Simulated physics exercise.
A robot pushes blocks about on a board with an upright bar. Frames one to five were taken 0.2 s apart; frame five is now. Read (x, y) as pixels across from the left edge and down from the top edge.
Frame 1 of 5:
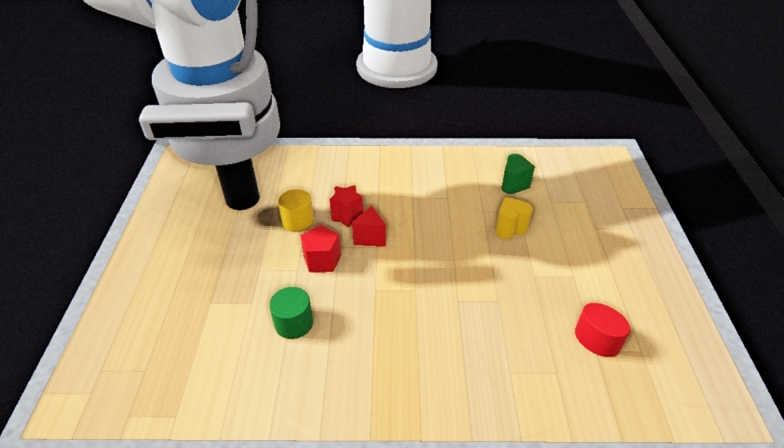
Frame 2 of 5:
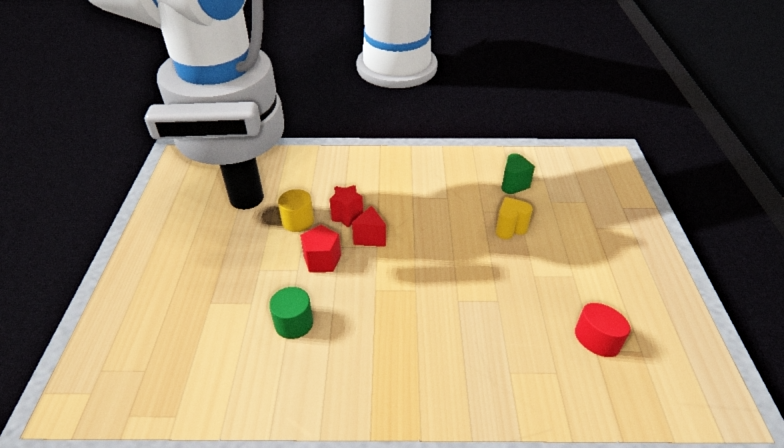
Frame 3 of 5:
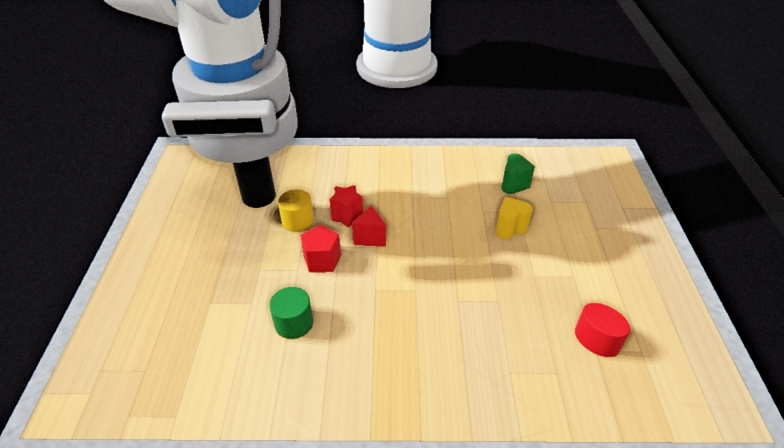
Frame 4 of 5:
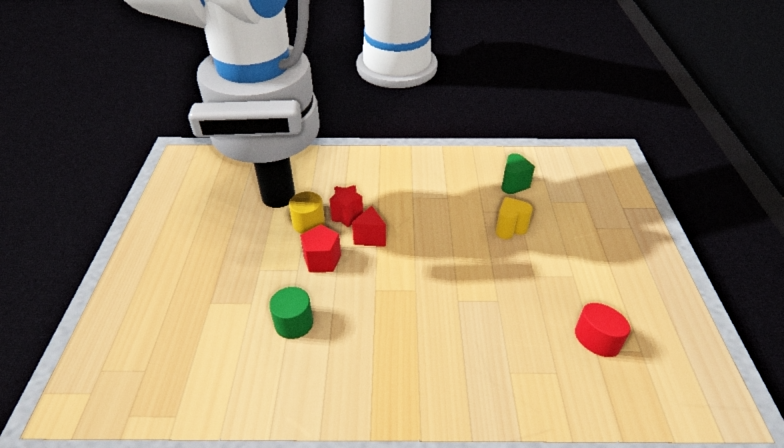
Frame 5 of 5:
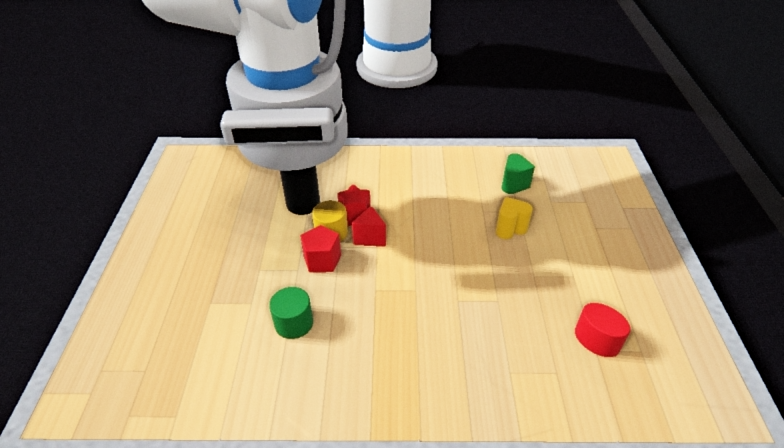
The robot arm slid its black bar to the right across the wooden board and pushed the yellow cylinder in among the red blocks, nudging the red star a little, while the other blocks stayed put.
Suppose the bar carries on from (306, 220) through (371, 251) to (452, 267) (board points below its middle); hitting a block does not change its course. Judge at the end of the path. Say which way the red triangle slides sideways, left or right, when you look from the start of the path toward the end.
The left.
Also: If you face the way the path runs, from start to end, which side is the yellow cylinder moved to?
Moves right.
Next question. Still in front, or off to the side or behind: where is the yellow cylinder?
Slipped clear.
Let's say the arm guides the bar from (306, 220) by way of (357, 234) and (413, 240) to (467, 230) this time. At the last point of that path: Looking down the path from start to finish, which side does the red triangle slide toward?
Its sideways move is to the right.
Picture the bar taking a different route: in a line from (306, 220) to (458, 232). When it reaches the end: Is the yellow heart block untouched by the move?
I believe so.
The first path, step by step. One third of the way, bar (347, 225); yellow cylinder (371, 237); red star block (357, 195), turned 15° anticlockwise; red triangle (391, 222), turned 75° anticlockwise.
Two thirds of the way, bar (396, 244); yellow cylinder (408, 265); red star block (357, 195), turned 15° anticlockwise; red triangle (410, 220), turned 95° anticlockwise.
At the end, bar (454, 252); red pentagonal block not moved; yellow cylinder (417, 271); red star block (357, 195), turned 15° anticlockwise; red triangle (413, 220), turned 110° anticlockwise.
